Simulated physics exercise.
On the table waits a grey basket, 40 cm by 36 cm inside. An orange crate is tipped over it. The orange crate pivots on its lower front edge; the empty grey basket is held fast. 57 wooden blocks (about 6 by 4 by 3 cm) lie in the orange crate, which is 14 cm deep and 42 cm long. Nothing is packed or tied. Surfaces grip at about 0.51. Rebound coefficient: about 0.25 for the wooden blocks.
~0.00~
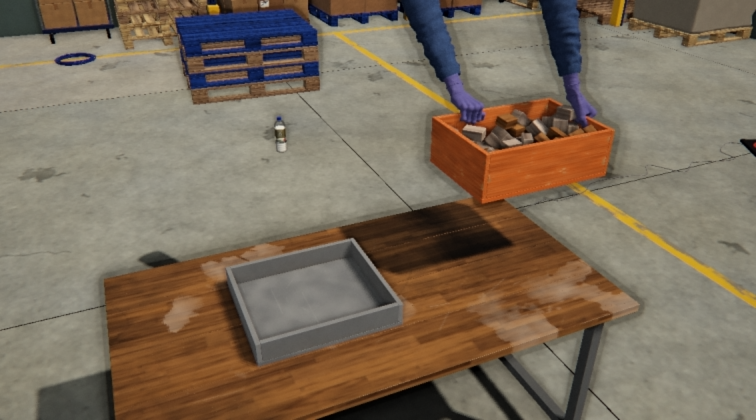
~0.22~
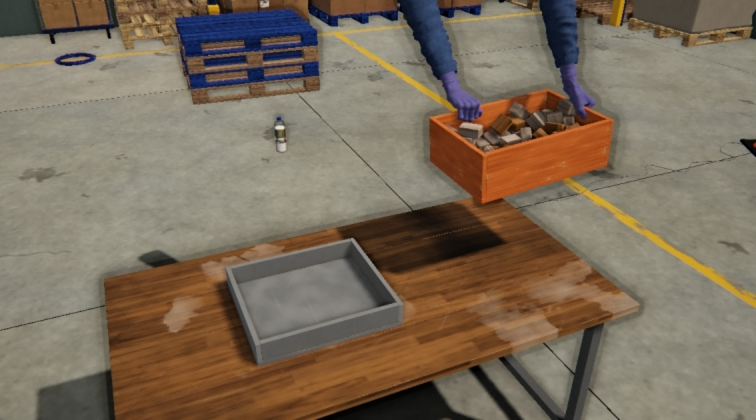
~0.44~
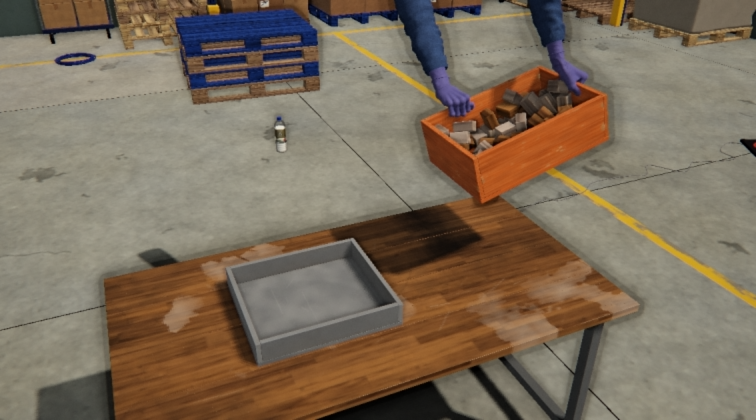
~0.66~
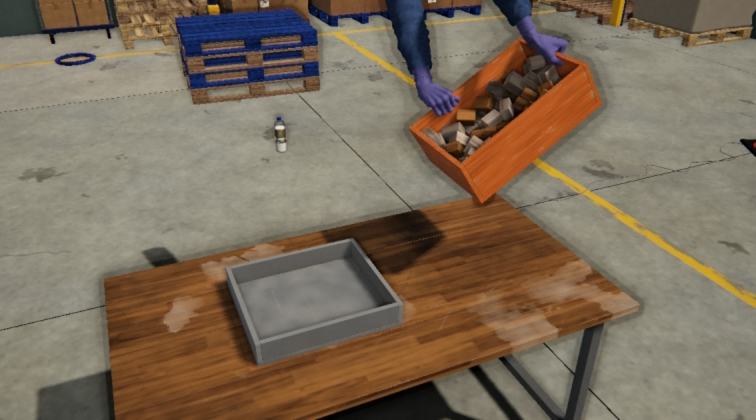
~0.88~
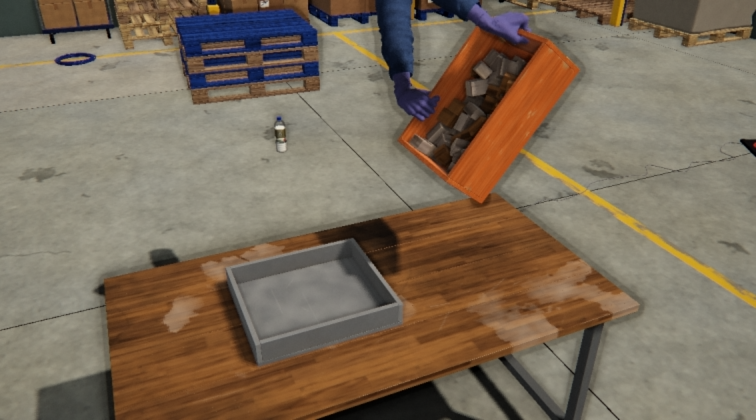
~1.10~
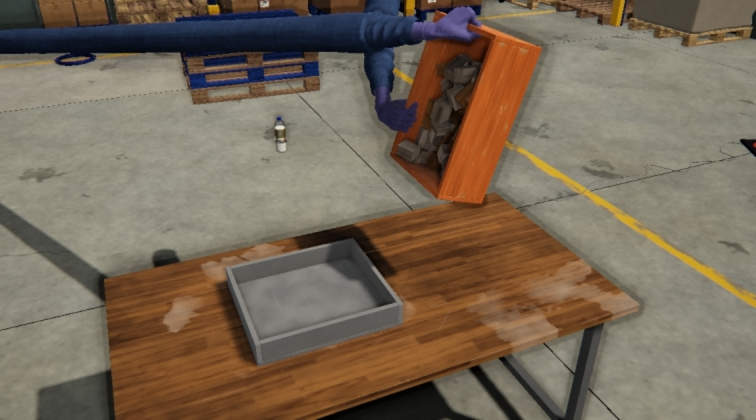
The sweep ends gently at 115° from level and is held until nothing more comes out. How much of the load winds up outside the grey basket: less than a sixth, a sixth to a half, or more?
Between a sixth and a half of the wooden blocks end outside the grey basket.
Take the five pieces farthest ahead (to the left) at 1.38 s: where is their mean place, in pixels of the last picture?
Near (378, 248).
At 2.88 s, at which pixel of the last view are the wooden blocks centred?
Around (352, 286).
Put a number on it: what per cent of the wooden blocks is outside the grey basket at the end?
About 35 per cent.
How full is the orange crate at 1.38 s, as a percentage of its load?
About 80 per cent.
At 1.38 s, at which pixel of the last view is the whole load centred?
Around (433, 151).
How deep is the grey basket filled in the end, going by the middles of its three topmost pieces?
Some 8 cm.
After 1.38 s, tilt 95°; 46 still in the orange crate, 1 in the grey basket and 10 in the air.
After 1.74 s, tilt 113°; 21 still in the orange crate, 13 in the grey basket, 2 outside the grey basket and 21 in the air.
After 2.24 s, tilt 115°; 7 still in the orange crate, 36 in the grey basket, 12 outside the grey basket and 2 in the air.
Outcome (at 2.88 s), 1 still in the orange crate, 37 in the grey basket and 19 outside the grey basket. Asked share, 19 of 57, 33 per cent.
